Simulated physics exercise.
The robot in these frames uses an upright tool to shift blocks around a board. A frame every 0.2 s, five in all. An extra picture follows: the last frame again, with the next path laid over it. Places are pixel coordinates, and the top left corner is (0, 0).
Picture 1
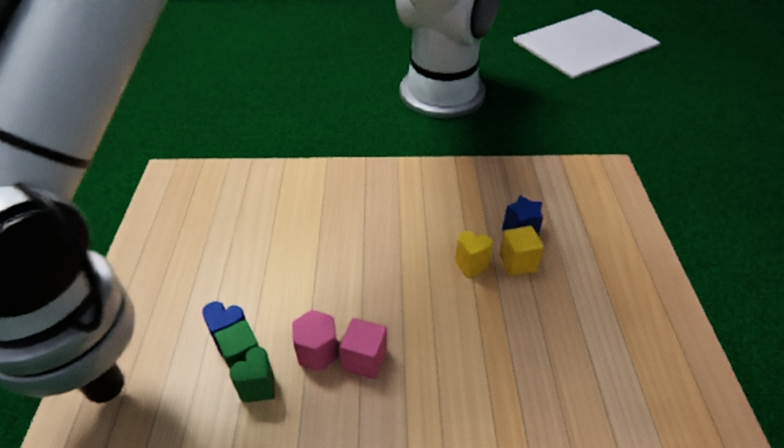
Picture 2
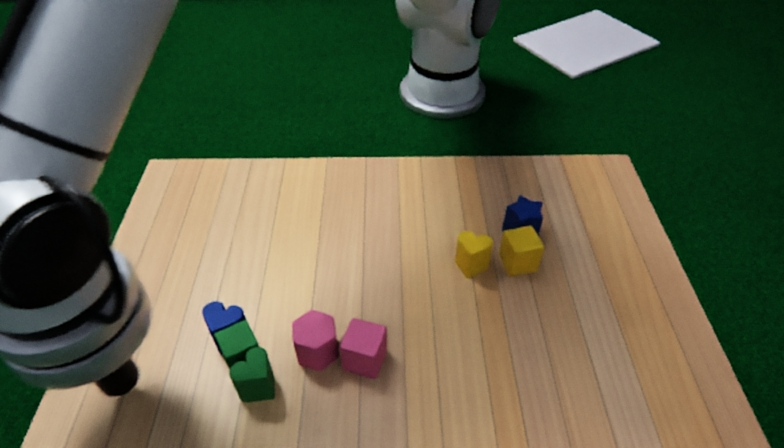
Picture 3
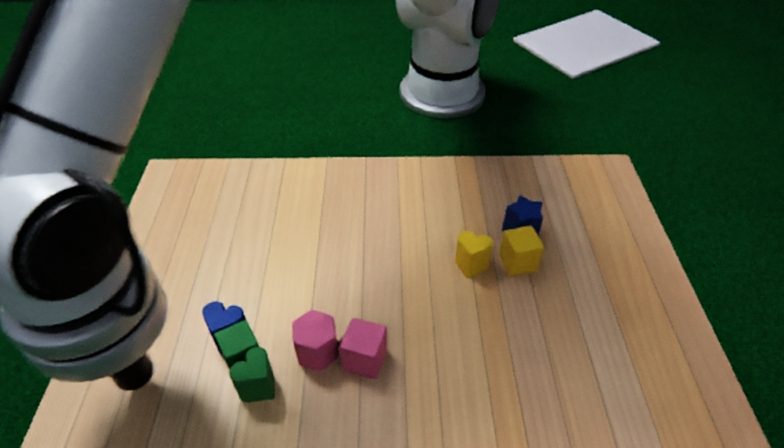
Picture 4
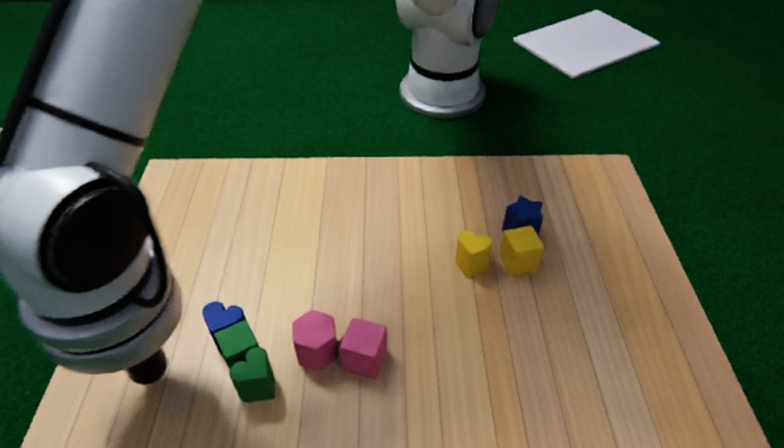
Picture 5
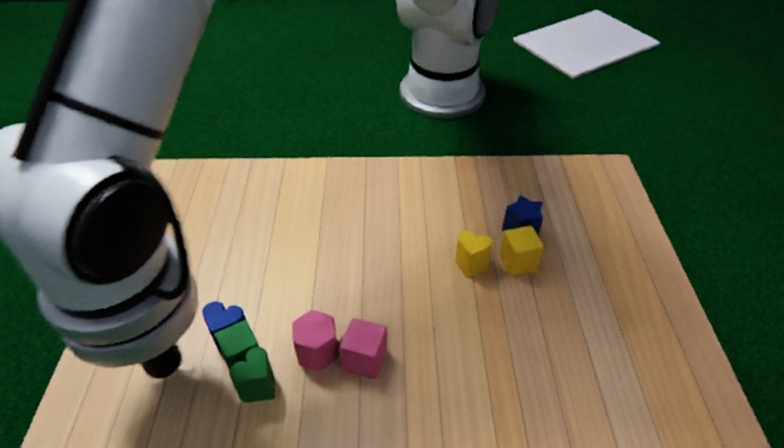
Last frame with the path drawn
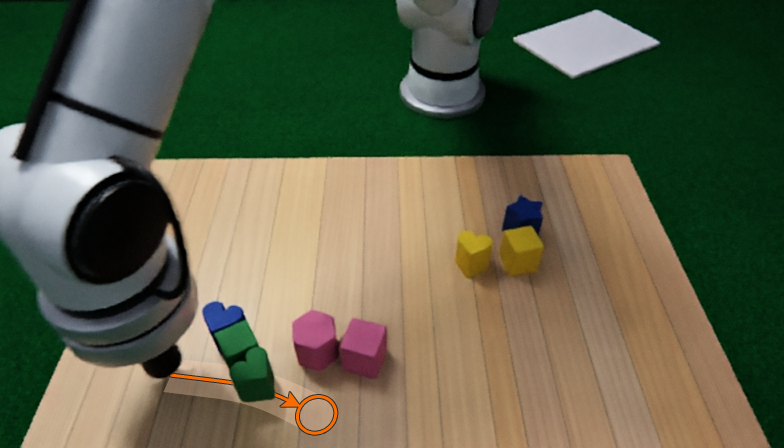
On a wooden board over a green surface, a robot arm with an upright tool moved a short way right toward the blue and green blocks, while all the colored blocks stayed still.
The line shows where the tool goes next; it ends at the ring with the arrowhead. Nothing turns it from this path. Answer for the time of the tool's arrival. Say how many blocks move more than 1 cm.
It moves two blocks.
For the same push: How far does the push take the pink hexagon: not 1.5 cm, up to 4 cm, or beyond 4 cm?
It is going to finish within 1.5 cm of where it is now.
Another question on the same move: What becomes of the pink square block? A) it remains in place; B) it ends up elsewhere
The correct letter is A.
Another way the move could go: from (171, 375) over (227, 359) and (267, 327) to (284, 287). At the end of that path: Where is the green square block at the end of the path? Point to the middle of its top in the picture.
At pixel (288, 321).
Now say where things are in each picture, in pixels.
The first picture shows tip of the tool at (106, 387), middles of tops, blue heart at (221, 315), green square block at (236, 338), green heart at (251, 365), pink hexagon at (314, 329), pink square block at (363, 336).
The second picture shows tool at (121, 381), nothing pushed.
The third picture shows tool at (135, 375), nothing pushed.
The fourth picture shows tool at (150, 369), nothing pushed.
The fifth picture shows tool at (164, 363), blue heart at (221, 315), green square block at (236, 338), green heart at (251, 365), pink hexagon at (314, 329), pink square block at (363, 336).
The line goes from (171, 375) through (221, 381) and (270, 393) to (317, 414).
What follows on the original path. One third of the way, tool at (217, 370); green square block at (243, 336), turned 15° anticlockwise.
Two thirds of the way, tool at (268, 382); green square block at (256, 333), turned 50° anticlockwise; green heart at (300, 369), turned 30° anticlockwise.
At the end, tool at (314, 403); blue heart unmoved; green square block at (256, 333), turned 50° anticlockwise; green heart at (337, 370), turned 85° anticlockwise; pink hexagon unmoved; pink square block unmoved.
